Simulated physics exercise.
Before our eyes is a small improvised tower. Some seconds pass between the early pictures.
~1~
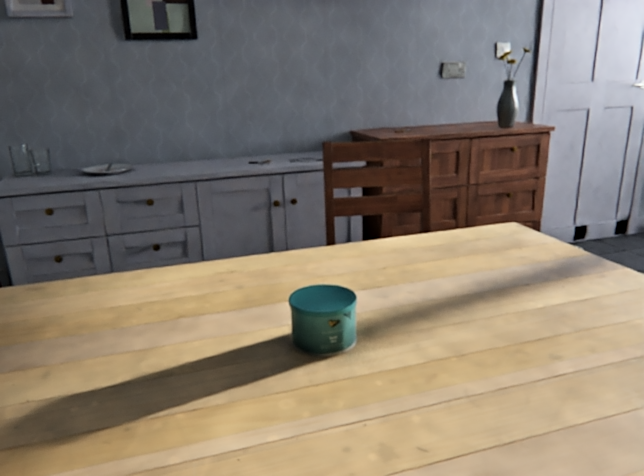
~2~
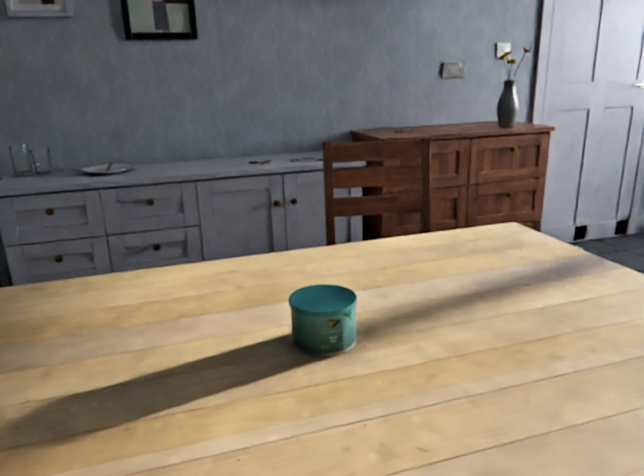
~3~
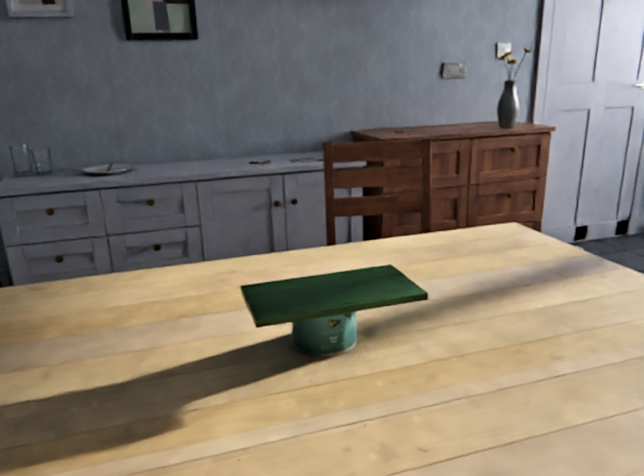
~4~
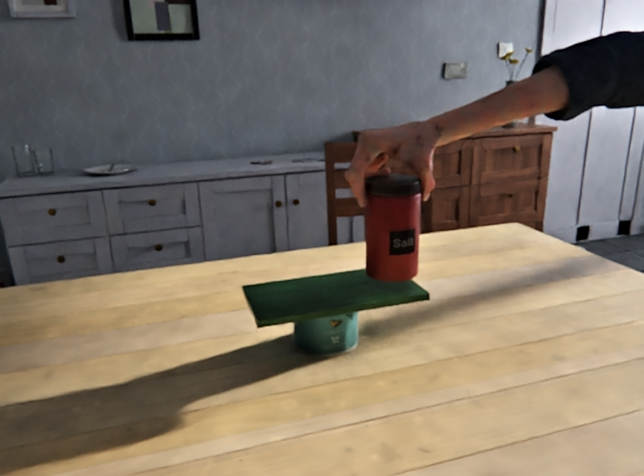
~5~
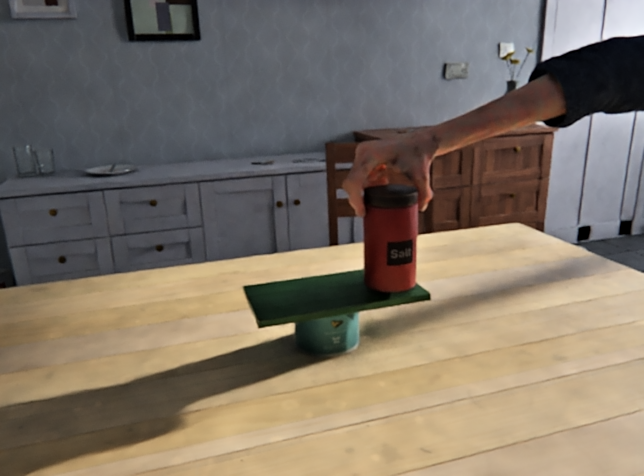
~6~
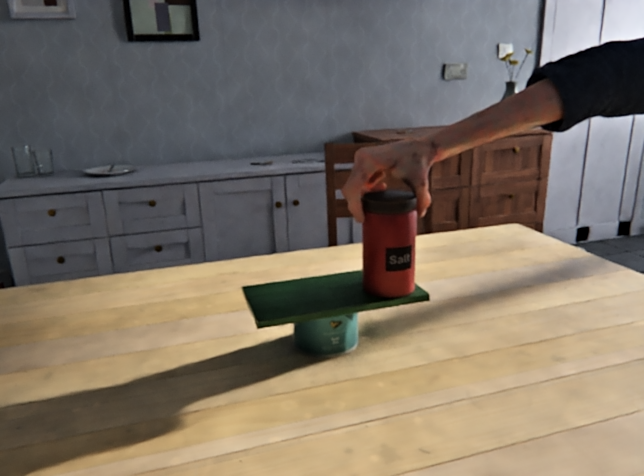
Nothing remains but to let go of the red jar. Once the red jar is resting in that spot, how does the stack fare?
The stack falls apart.
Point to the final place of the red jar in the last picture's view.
It finishes at about (469, 302).
Then, 0.30 s on from there, red jar now fallen; green board turned 32° from how it was put.
Then, 0.50 s on from there, green board turned 46° from how it was put.
Then, 0.90 s on from there, green board turned 34° from how it was put.
In the end, fallen, red jar; moved from the start, green board; turquoise tub unmoved. At the end, from the last picture's camera, red jar near (470, 302). The stack loses its balance.
